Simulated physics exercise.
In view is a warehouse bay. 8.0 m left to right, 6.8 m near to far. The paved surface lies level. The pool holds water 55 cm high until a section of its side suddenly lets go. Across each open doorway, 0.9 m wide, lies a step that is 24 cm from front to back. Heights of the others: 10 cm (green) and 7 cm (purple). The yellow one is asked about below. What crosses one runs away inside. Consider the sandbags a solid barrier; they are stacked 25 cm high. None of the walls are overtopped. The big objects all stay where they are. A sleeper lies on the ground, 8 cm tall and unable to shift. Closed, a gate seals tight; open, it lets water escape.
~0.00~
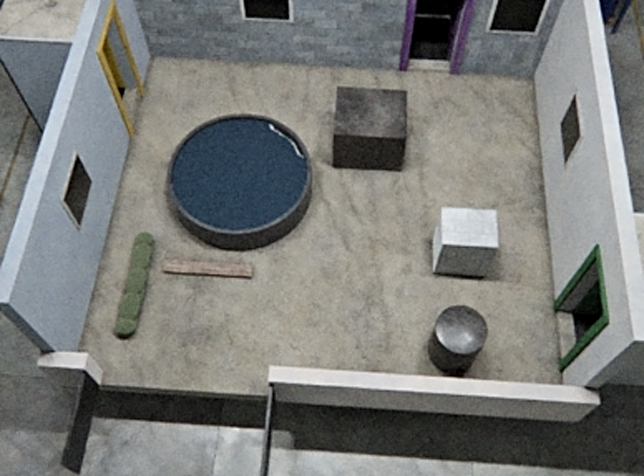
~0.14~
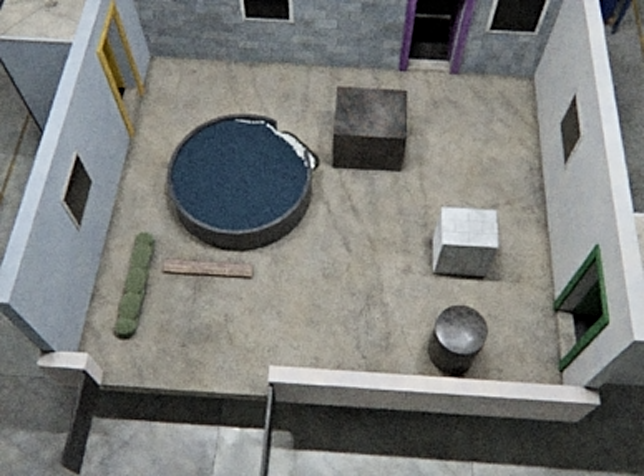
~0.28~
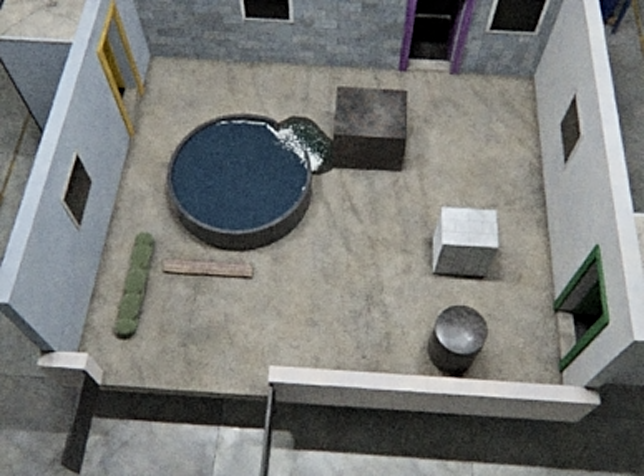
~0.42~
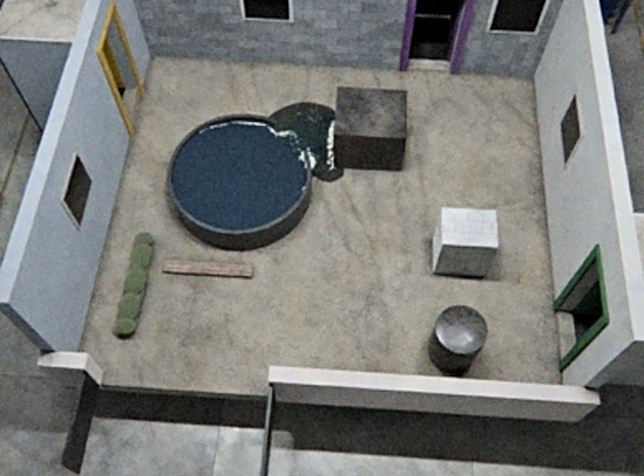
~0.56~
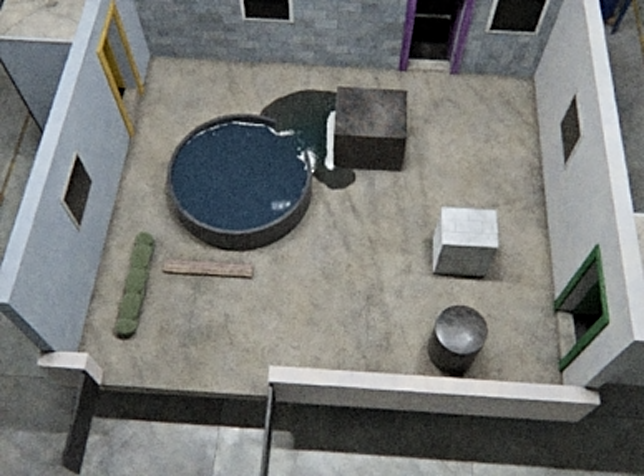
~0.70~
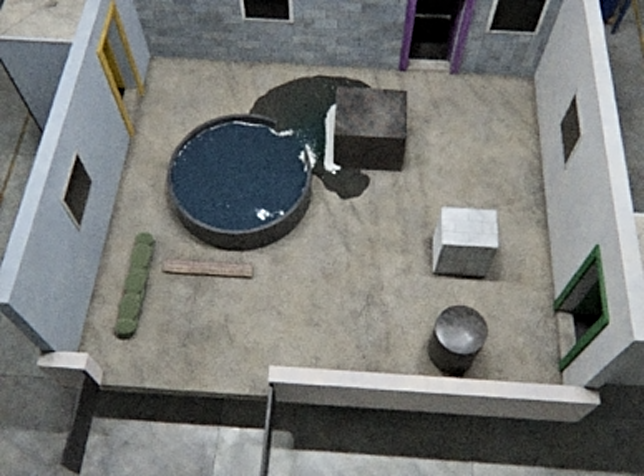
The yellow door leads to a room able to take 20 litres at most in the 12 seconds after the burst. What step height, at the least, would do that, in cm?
Roughly 7 cm at minimum.
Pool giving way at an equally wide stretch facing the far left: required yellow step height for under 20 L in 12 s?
Then it needs around 24 cm.
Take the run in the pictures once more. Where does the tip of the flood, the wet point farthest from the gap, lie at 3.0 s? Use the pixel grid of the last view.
At about (532, 81).
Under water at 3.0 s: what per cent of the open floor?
Roughly 35 percent of the floor is wet.
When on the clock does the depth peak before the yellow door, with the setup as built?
Peak time: About 4.0 s.
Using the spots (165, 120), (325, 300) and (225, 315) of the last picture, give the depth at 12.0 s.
In that order: 5, 3 and 2 cm.
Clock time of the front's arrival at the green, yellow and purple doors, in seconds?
Green 6.0 s, yellow 3.2 s, purple 1.3 s.
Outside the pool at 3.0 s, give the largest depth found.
Roughly 28 cm.
After 1.4 s water covers 10 % of the floor, deepest (39 cm) near (324, 148); it has not reached the yellow door.
After 3.0 s water covers 35 % of the floor, deepest (28 cm) near (324, 148); it has not reached the yellow door.
After 12.0 s water covers 95 % of the floor, deepest (10 cm) near (324, 148); 6 cm at the yellow door, 0 litres in over its 27 cm step.
At the yellow door as built, the water arrived by 3.2 s and peaked near 11 cm at 4.0 s.
Run again over the same 12 s with other heights there, 28 litres in over 6.5 cm, 8 litres over 8.5 cm. The limit of 20 litres is kept from about 7 cm up.
